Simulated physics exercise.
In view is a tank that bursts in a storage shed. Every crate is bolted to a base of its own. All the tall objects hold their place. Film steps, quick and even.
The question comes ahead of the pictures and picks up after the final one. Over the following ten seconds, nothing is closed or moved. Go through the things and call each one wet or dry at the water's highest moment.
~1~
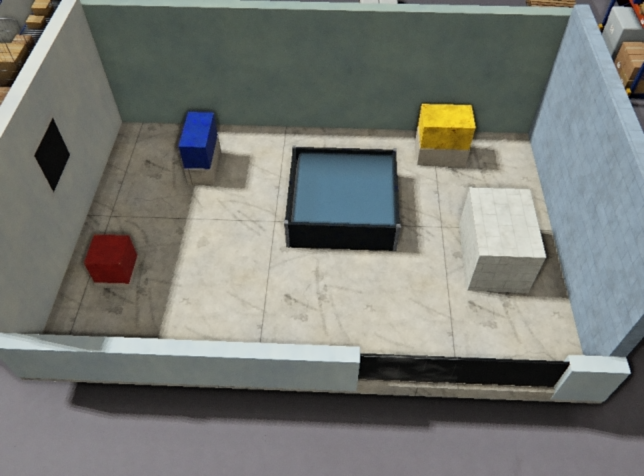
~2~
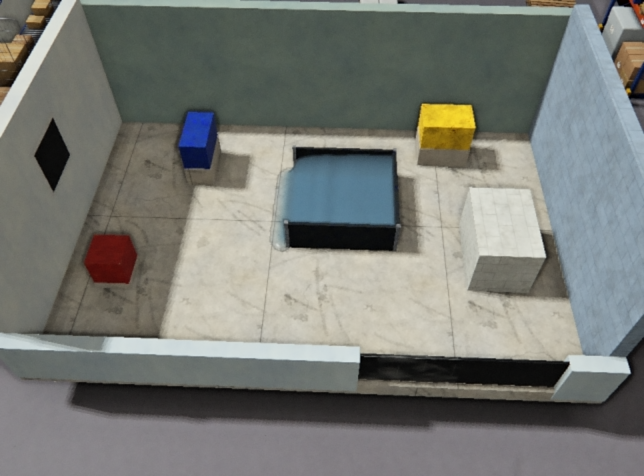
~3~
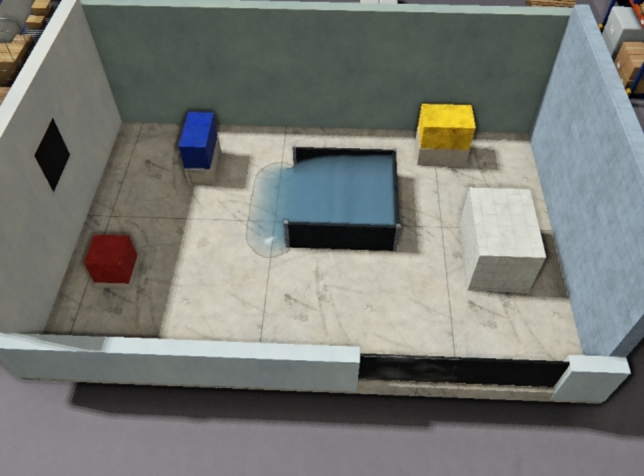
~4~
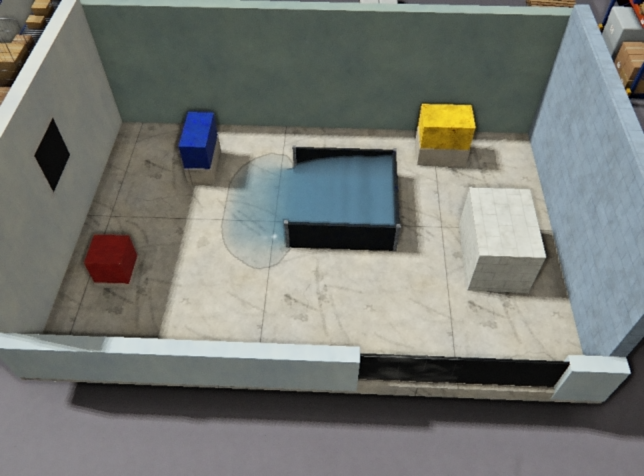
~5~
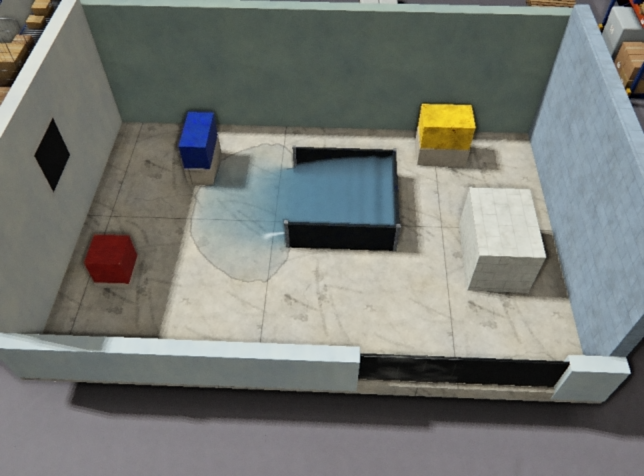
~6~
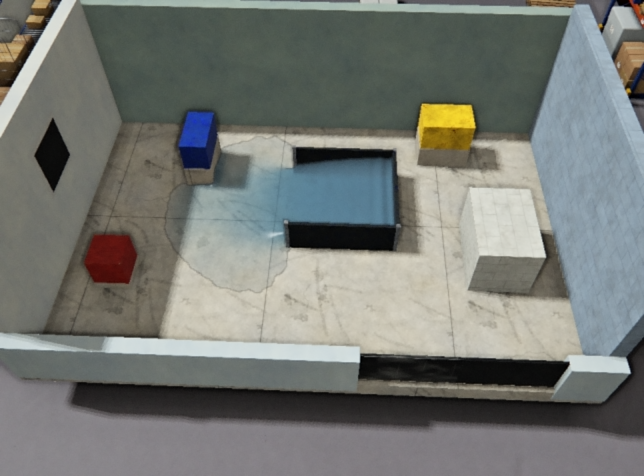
Called one by one: The yellow crate is dry; the red crate is wet; the blue crate is dry.
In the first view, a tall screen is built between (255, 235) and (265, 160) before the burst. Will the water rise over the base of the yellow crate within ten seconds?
Then the yellow crate is untouched.
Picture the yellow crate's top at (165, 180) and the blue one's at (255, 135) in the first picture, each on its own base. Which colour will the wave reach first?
That would be the blue crate.
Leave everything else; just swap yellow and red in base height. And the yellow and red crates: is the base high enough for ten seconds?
In that case the yellow one is left dry and the red one is left dry.
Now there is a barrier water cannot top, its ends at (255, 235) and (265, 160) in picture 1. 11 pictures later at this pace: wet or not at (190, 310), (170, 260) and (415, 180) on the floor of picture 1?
In that order: Under water, covered, not flooded.
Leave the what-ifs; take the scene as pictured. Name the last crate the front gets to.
It would be the crate marked yellow.
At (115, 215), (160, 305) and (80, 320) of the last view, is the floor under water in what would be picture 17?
Result by point, in sequence: Waterlogged, then waterlogged, then waterlogged.
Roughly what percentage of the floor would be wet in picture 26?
That works out to some 50 in a hundred.
A moment on, water covers 25 % of the floor; the yellow crate not reached, the red crate water round its plinth, the blue crate water round its plinth.
Next, water covers 40 % of the floor; the yellow crate not reached, the red crate water round its plinth, the blue crate water round its plinth.
Then, water covers 50 % of the floor; the yellow crate not reached, the red crate water round its plinth, the blue crate water round its plinth.
Later, water covers 65 % of the floor; the yellow crate water round its plinth, the red crate water round its plinth, the blue crate water round its plinth.
In the end, water covers 95 % of the floor; the yellow crate stayed above the water, the red crate was topped, the blue crate stayed above the water.
